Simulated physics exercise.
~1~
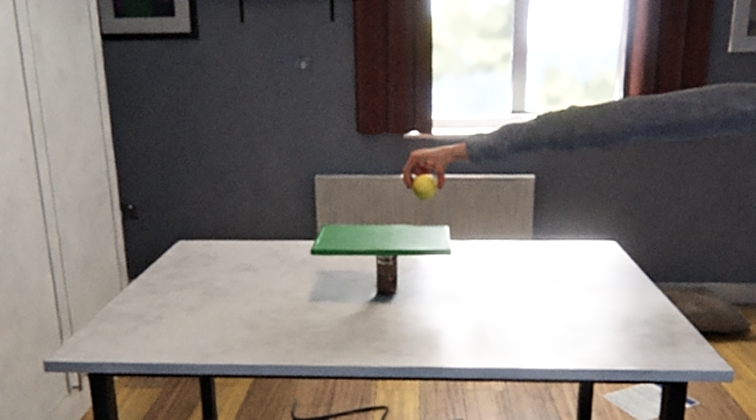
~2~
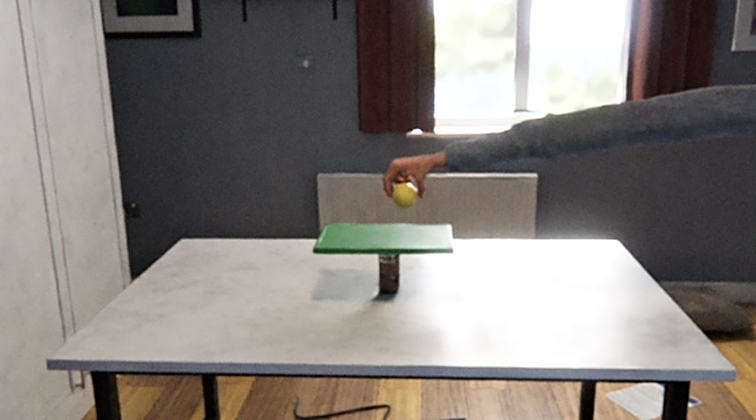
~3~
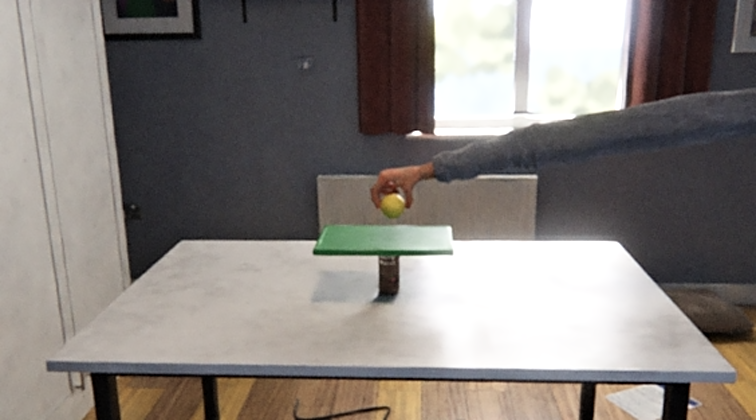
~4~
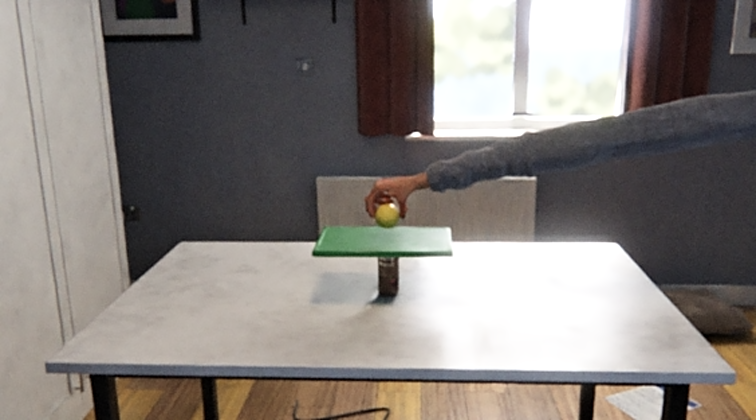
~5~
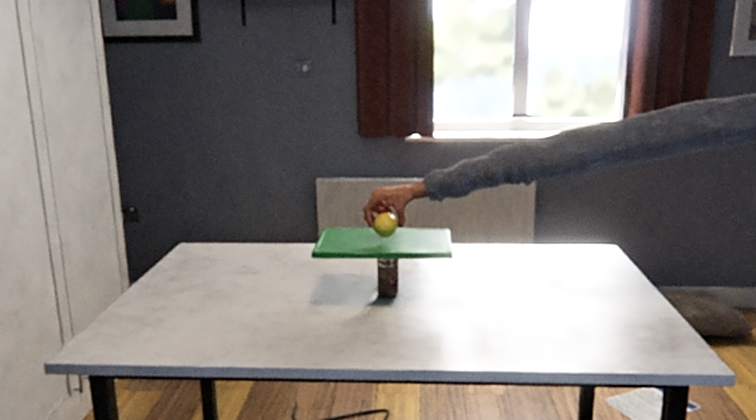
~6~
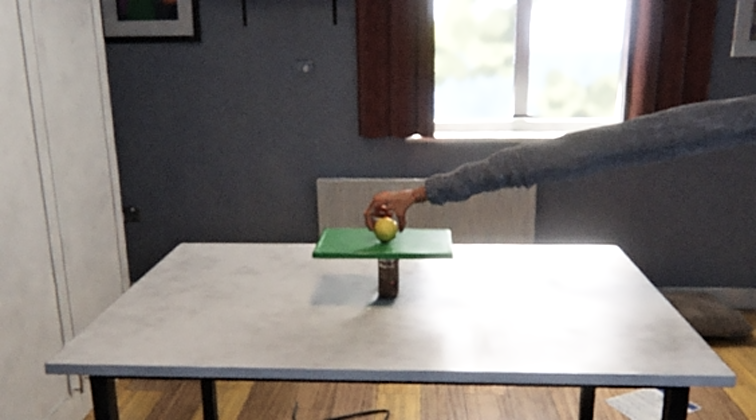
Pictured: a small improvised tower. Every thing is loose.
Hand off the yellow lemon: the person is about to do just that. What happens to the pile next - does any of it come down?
The stack is going to stay put.
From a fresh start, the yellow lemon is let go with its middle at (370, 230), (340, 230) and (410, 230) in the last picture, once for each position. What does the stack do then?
With the first release it stays steady; with the second it tips over; with the third it stays steady.
Then, 0.70 s later than the last frame, all is still.
Then, 1.60 s later than the last frame, yellow lemon resting near (386, 230).
When it is over, all 3 as before. End places, in pixels of the last picture, yellow lemon near (385, 230). The stack keeps its balance.
